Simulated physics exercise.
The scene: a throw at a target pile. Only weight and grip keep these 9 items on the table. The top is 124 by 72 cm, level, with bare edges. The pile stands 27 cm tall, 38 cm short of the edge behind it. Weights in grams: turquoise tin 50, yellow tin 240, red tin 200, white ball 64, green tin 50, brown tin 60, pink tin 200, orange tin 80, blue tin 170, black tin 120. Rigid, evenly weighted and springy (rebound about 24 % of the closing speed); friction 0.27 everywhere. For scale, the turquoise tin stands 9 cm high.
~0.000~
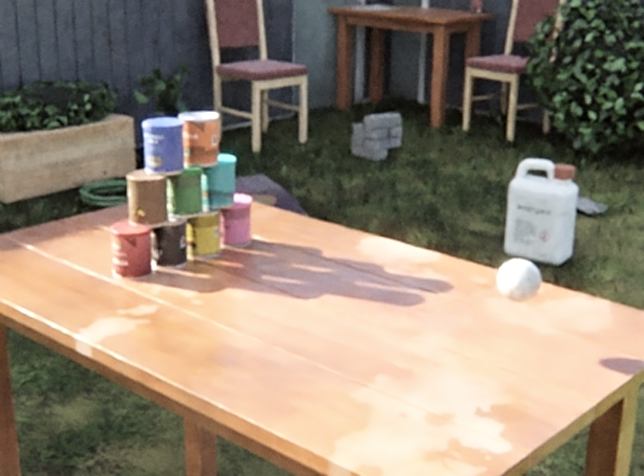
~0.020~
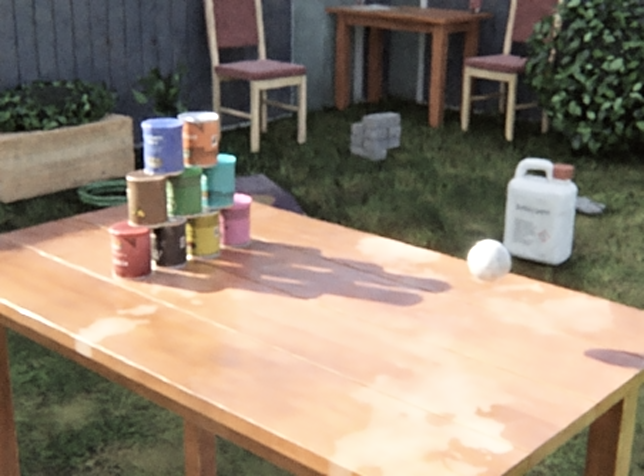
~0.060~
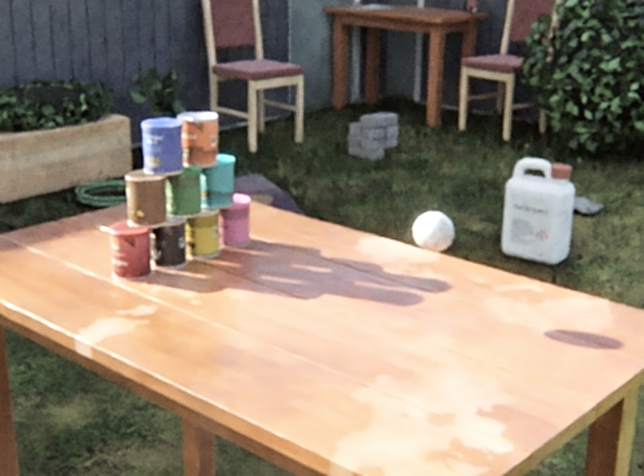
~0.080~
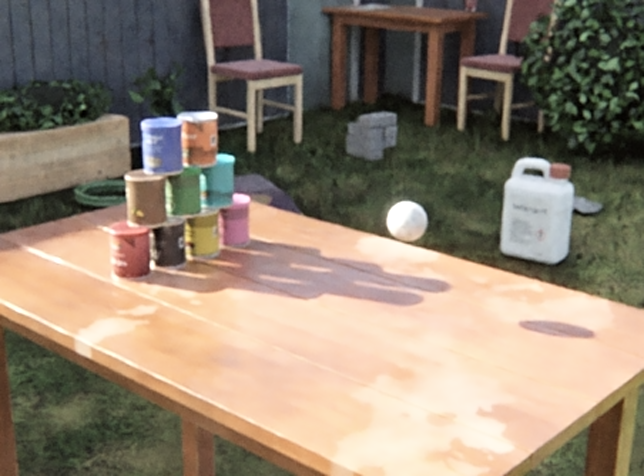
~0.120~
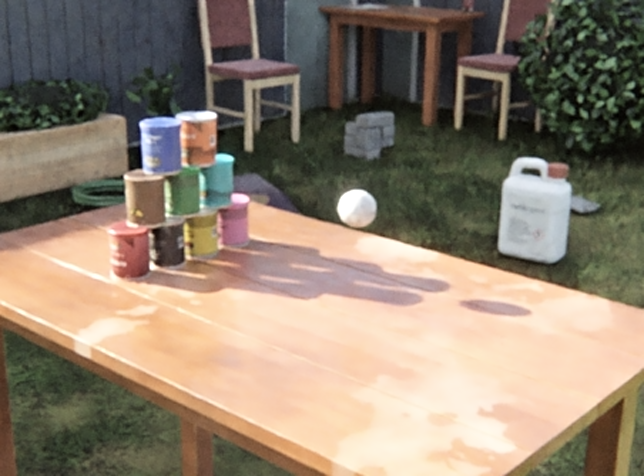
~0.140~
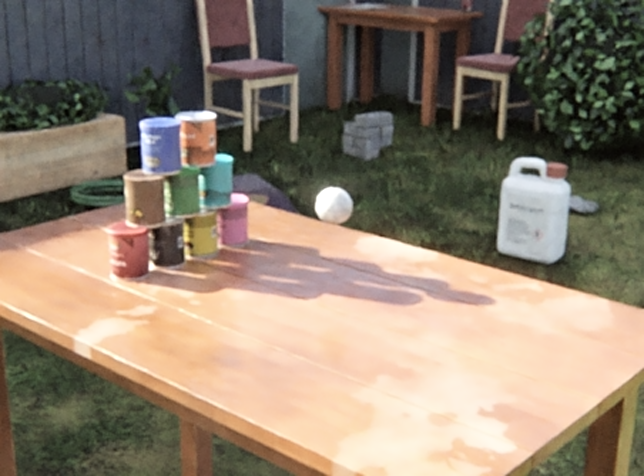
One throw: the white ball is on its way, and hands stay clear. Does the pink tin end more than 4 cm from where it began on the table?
The pink tin gets shifted.
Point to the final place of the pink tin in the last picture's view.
Around (199, 211).
Around 0.24 s, white ball near (255, 224); pink tin shifted 2 cm near (225, 218); turquoise tin at 4° to upright.
Around 0.34 s, white ball near (262, 230); pink tin shifted 7 cm near (207, 214).
Around 0.44 s, white ball near (265, 229); pink tin shifted 9 cm near (200, 211).
Finally (1.0 s), not toppled but over 4 cm from the start, pink tin; the other 8 still in place (within 4 cm). Final places as that camera would see them, pink tin near (199, 211).
